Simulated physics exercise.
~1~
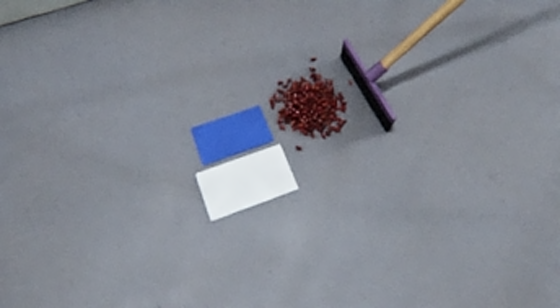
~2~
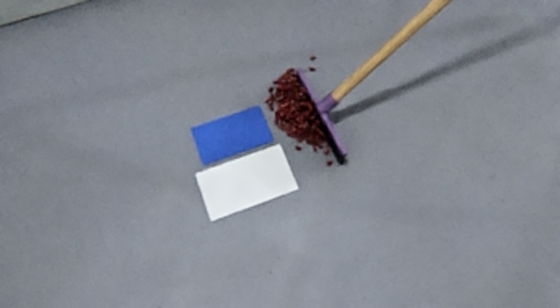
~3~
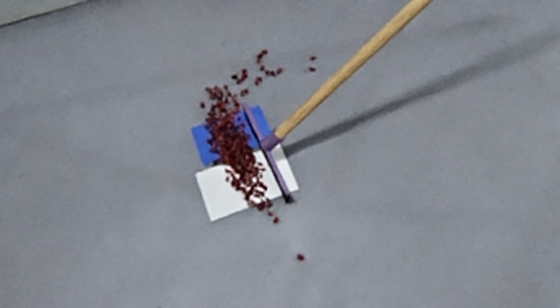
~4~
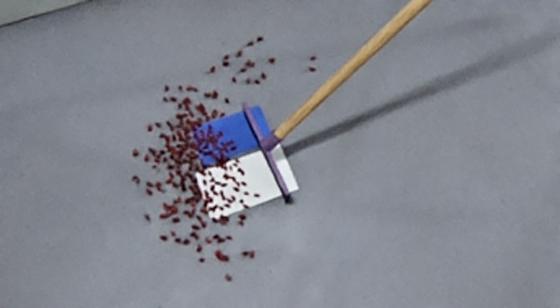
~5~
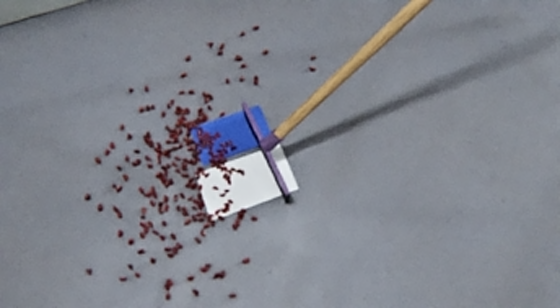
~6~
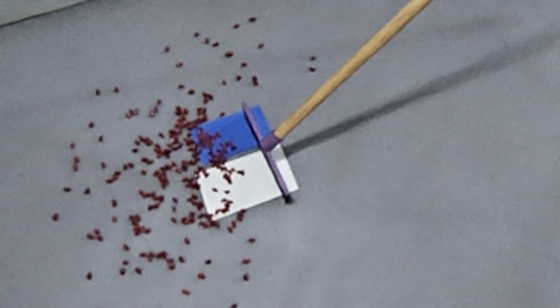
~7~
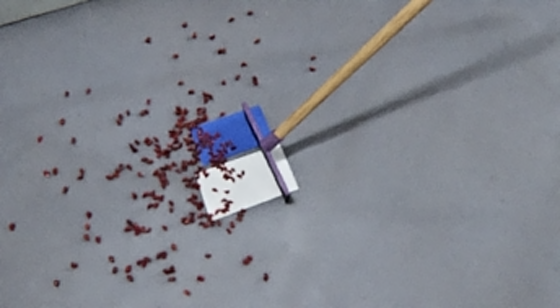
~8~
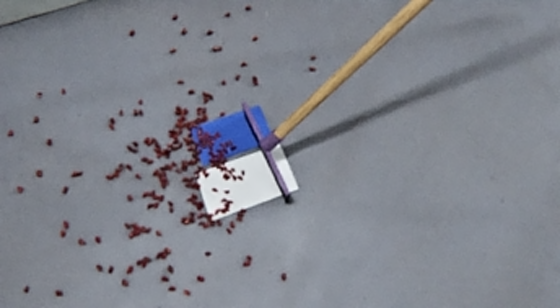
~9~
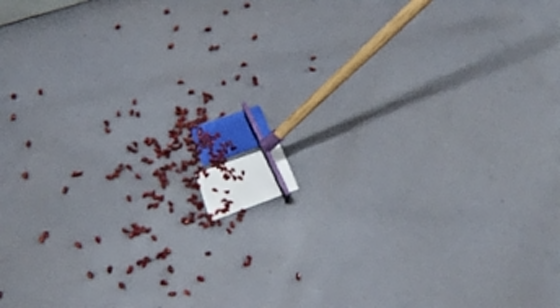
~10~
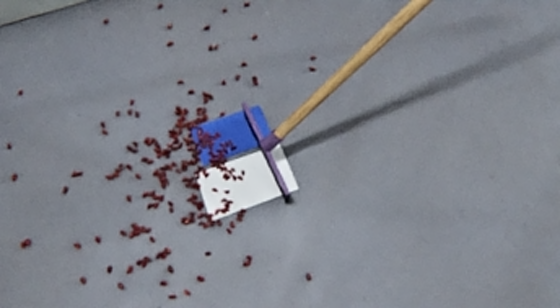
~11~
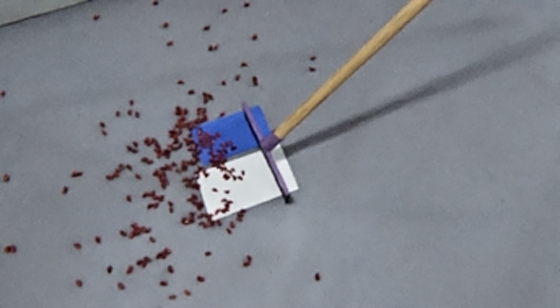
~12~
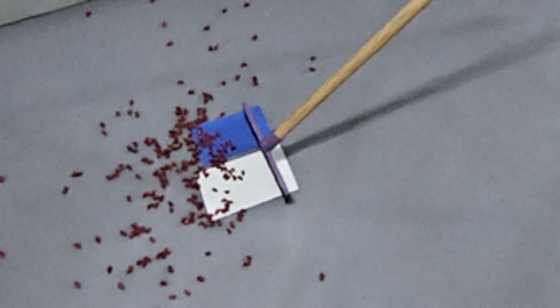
At the start, a heap of small dark red beans lies on a grey floor between a blue mat with a white mat below it and a purple squeegee on a wooden handle. The squeegee slides left and slightly down, meets the heap and pushes it towards the mats. It sweeps the beans over both mats, then stops across their right side. The beans keep going, fanning out leftwards past the mats. A few stragglers roll farther until nearly all are still, most scattered on bare floor, with some left on the blue and white mats.
